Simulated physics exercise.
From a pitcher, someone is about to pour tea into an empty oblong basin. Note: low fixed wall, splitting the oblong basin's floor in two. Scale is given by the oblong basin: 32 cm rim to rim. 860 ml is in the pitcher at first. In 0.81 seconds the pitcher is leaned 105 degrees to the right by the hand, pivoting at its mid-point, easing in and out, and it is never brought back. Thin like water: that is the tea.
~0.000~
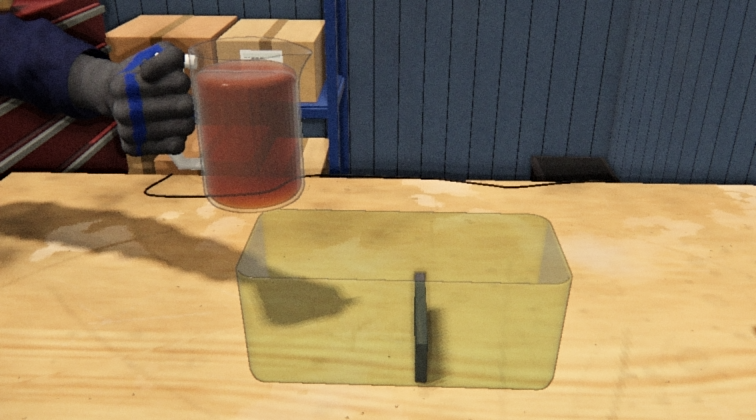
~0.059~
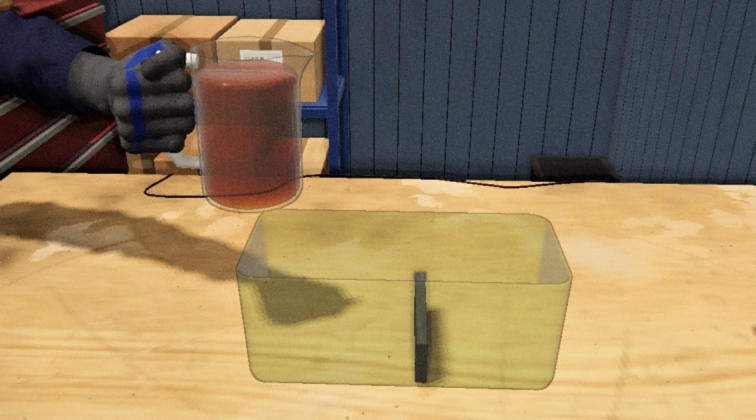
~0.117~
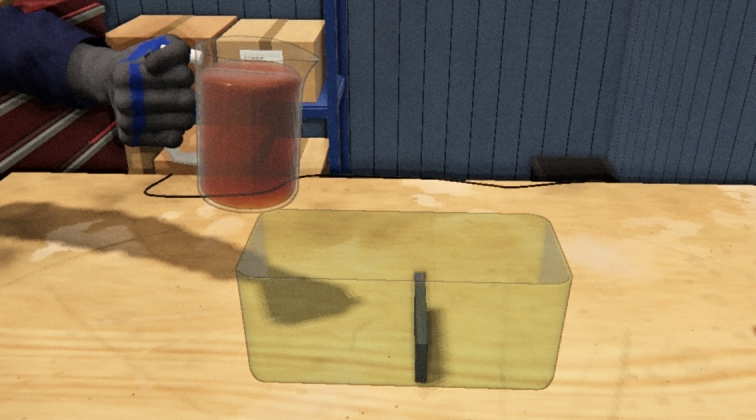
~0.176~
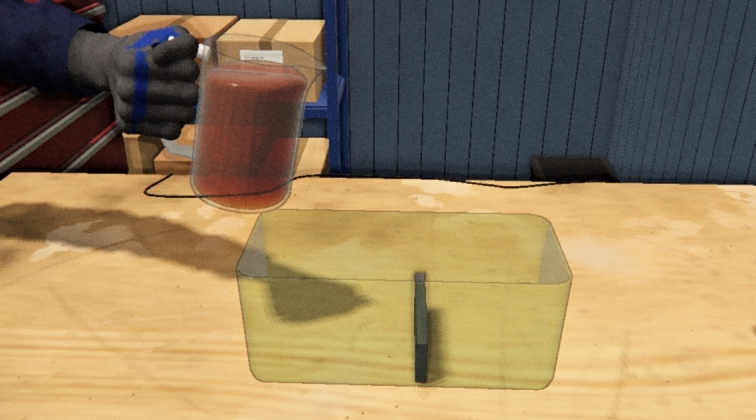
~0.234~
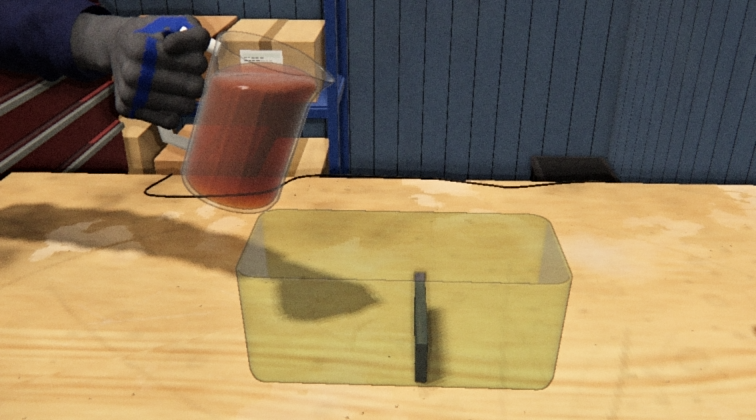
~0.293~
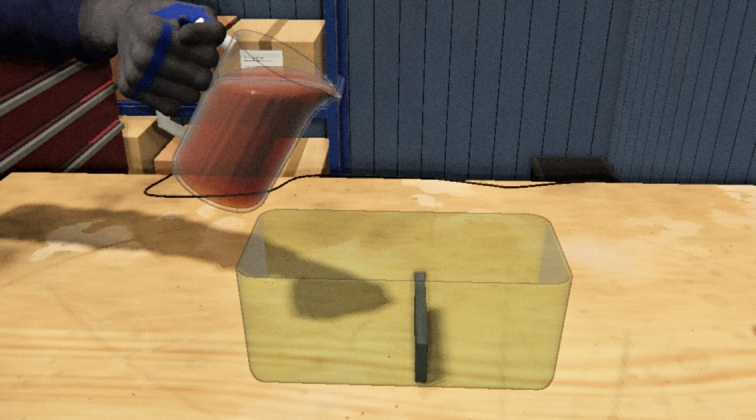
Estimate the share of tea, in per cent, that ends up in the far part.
About 13 per cent.
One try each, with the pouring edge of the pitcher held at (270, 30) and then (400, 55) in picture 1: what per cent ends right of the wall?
Try 1: Approx. 5 %; try 2: Approx. 95 %.
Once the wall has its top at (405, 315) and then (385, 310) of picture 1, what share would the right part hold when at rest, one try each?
The first gives near 50 per cent and the second near 85 per cent.
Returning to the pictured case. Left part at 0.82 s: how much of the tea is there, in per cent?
Roughly 46 in a hundred.
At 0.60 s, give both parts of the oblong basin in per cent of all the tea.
Left roughly 8 per cent, right roughly 3.
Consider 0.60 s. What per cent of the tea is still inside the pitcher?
74 %.
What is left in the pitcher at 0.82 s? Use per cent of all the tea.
Around 28 in a hundred.
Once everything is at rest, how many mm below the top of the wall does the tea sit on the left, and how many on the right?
On the left it's about 22 mm; on the right, about 46 mm.
By 0.60 s the tilt is 88° and 73 per cent is still to pour, 8 is left of the wall and 3 right of it.
By 0.82 s the tilt is 105° and 28 per cent is still to pour, 47 is left of the wall and 8 right of it.
By 1.06 s the tilt is 105° and 6 per cent is still to pour, 75 is left of the wall and 12 right of it.
By 1.31 s the tilt is 105° and 1 per cent is still to pour, 84 is left of the wall and 13 right of it.
At rest 85 per cent lies left of the wall, 13 right of it and 3 outside.
